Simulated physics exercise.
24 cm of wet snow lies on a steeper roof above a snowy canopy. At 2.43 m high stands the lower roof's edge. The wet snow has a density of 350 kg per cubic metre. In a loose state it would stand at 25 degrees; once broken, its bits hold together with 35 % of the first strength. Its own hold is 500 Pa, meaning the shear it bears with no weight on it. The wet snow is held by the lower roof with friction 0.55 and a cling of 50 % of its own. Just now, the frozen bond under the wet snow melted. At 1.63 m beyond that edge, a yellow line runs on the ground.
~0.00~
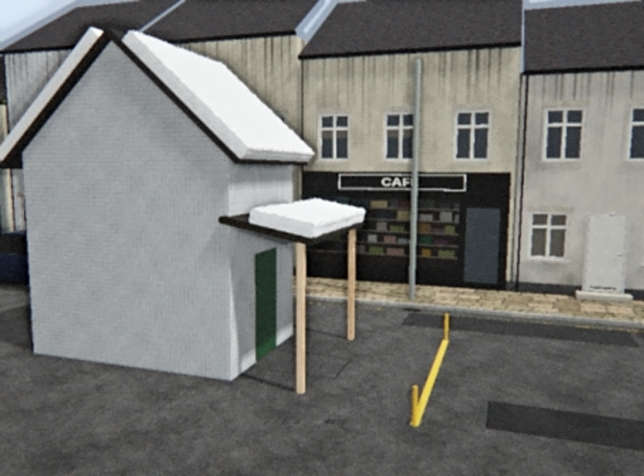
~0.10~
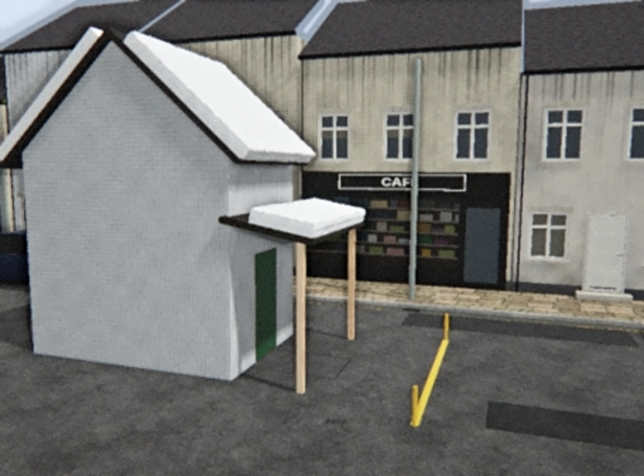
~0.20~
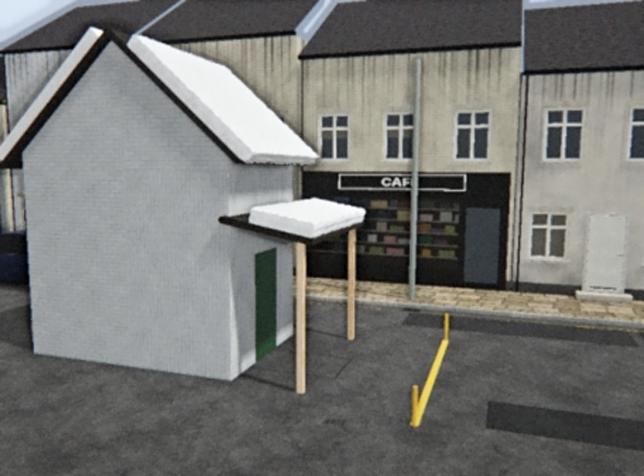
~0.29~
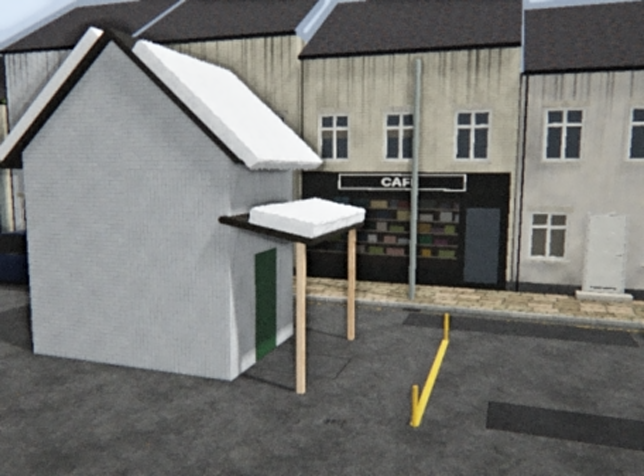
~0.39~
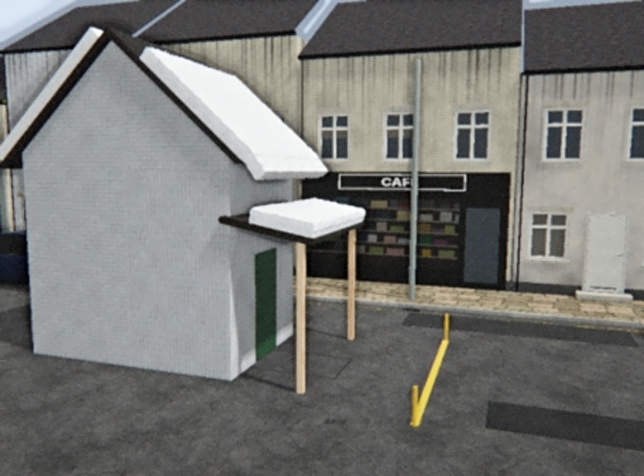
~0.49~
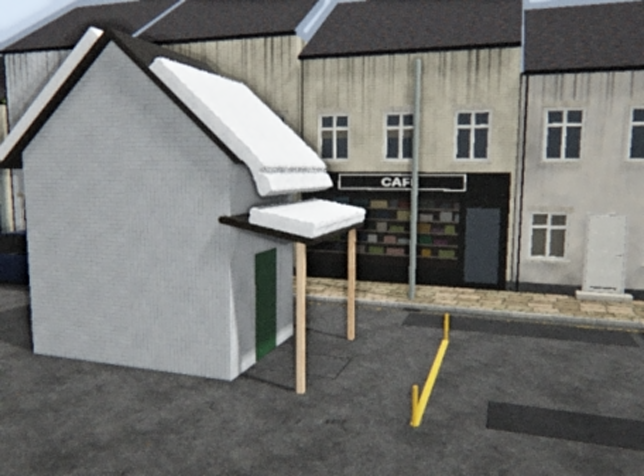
At the start, a thick white slab of snow covers the steep roof of a small pale building, above a snow-topped porch. The upper slab slides down to the right, baring dark roof near the ridge. Its front pushes past the roof's edge, then bends downward and cracks above the porch.
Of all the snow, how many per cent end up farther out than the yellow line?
I would say about 50 per cent of all the snow ends up past the yellow line.
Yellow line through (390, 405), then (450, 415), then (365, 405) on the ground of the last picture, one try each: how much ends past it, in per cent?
About 65 %, 35 %, 70 %.
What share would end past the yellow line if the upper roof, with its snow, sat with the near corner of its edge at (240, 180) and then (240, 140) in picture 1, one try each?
Try 1: Near 35 %; try 2: Near 50 %.
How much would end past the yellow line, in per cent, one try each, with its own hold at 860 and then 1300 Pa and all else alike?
40 %, then 25 %.
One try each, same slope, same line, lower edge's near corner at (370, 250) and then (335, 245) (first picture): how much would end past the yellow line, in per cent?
First 25 per cent, second 40 per cent.
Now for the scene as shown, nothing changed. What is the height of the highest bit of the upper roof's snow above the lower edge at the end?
0.5 m.
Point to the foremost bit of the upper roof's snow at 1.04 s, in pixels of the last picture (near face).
Position: About (354, 243).
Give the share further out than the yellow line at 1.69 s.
Roughly 40 per cent.
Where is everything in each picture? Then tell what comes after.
The first frame shows front end of the wet snow at (242, 145).
The second frame shows front end of the wet snow at (243, 146), its middle shifted 2.7 cm.
The third frame shows front end of the wet snow at (246, 150), its middle shifted 11 cm, 4 % of it past the upper edge, in one piece.
The fourth frame shows front end of the wet snow at (252, 153), its middle shifted 24 cm, 9 % of it past the upper edge, in one piece.
The fifth frame shows front end of the wet snow at (259, 161), its middle shifted 42 cm, 15 % of it past the upper edge, cracking.
The sixth frame shows front end of the wet snow at (268, 178), its middle shifted 66 cm, 24 % of it past the upper edge, cracking.
By 1.04 s, none is below the lower edge and 0 % is past the line.
By 1.69 s, 73 % is below the lower edge and 40 % is past the line.
By 2.35 s, 75 % is below the lower edge and 50 % is past the line.
By 3.00 s, 75 % is below the lower edge and 50 % is past the line.
By 3.10 s, at the end, 75 % is below the lower edge and 50 % is past the line.
